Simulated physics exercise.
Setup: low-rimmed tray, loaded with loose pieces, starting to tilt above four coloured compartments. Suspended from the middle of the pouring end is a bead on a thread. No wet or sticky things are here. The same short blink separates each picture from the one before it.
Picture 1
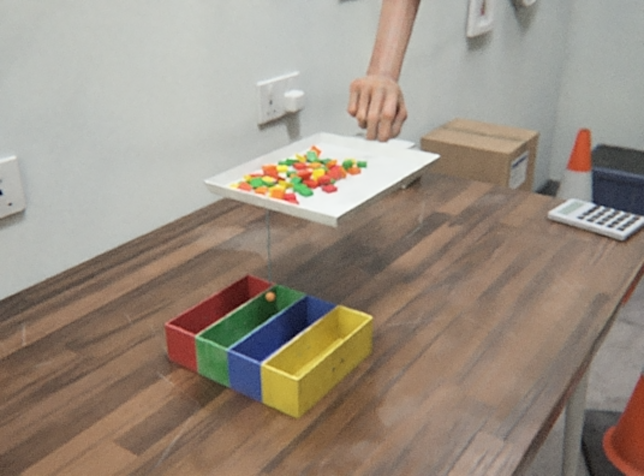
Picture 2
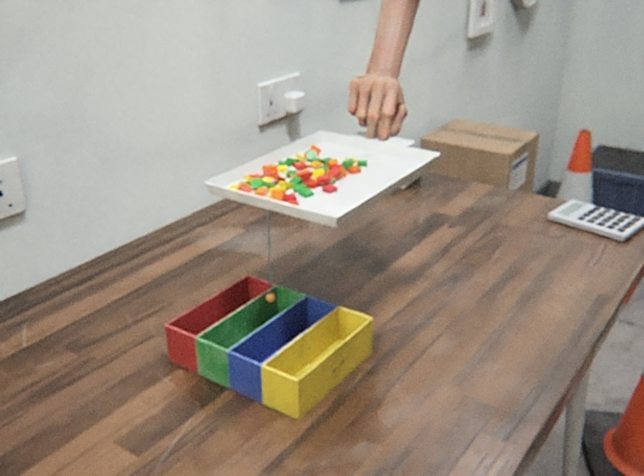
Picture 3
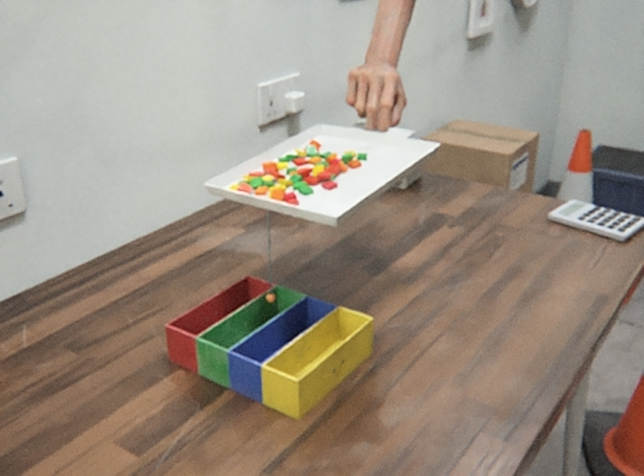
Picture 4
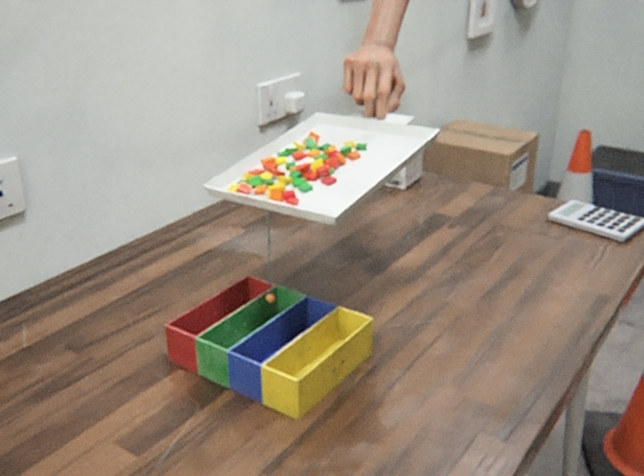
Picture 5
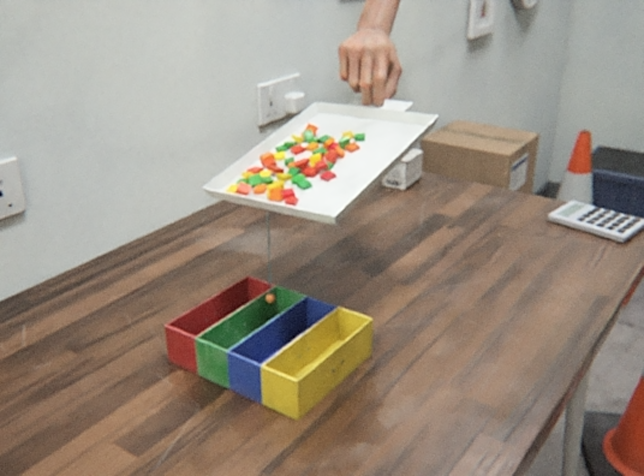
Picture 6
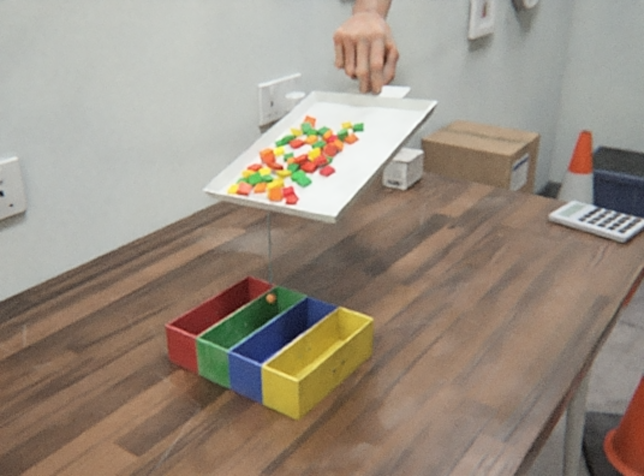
On a wooden tabletop, a hand steadily raising the far end of a white tray of colourful pieces above four coloured compartments.
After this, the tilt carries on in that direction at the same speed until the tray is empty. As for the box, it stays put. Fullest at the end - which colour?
Red cell.
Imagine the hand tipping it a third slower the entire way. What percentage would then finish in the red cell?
Around 40 percent.
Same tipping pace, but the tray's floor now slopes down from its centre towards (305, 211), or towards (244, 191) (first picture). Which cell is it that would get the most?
First try: Yellow. Second try: That red cell.
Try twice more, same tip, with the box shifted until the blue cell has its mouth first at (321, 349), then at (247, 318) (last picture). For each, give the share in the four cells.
The first yields 20 per cent and the second 100 per cent.
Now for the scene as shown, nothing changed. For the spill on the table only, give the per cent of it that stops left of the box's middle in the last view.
That comes to about 100 per cent of the pieces.
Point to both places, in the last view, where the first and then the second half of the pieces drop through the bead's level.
Around (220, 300) at first; around (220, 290) after that.
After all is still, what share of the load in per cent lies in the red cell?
Around 50 percent.
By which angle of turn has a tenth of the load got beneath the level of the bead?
Roughly 85 degrees of turn.
Soon, tray tipped steeply; nearly all on the tray; a stray few falling or outside the box.
A while on, tray tipped past a quarter turn; a small part on the tray; about a quarter in the red cell; a small part in the green cell; a stray few in the blue cell; about half falling or outside the box.
Towards the end, tray tipped past a quarter turn; about half in the red cell; about a quarter in the green cell; a small part in the blue cell; about a quarter falling or outside the box.
Finally, tray tipped past a quarter turn; about half in the red cell; about a quarter in the green cell; a small part in the blue cell; none in the yellow cell; about a quarter outside the box.
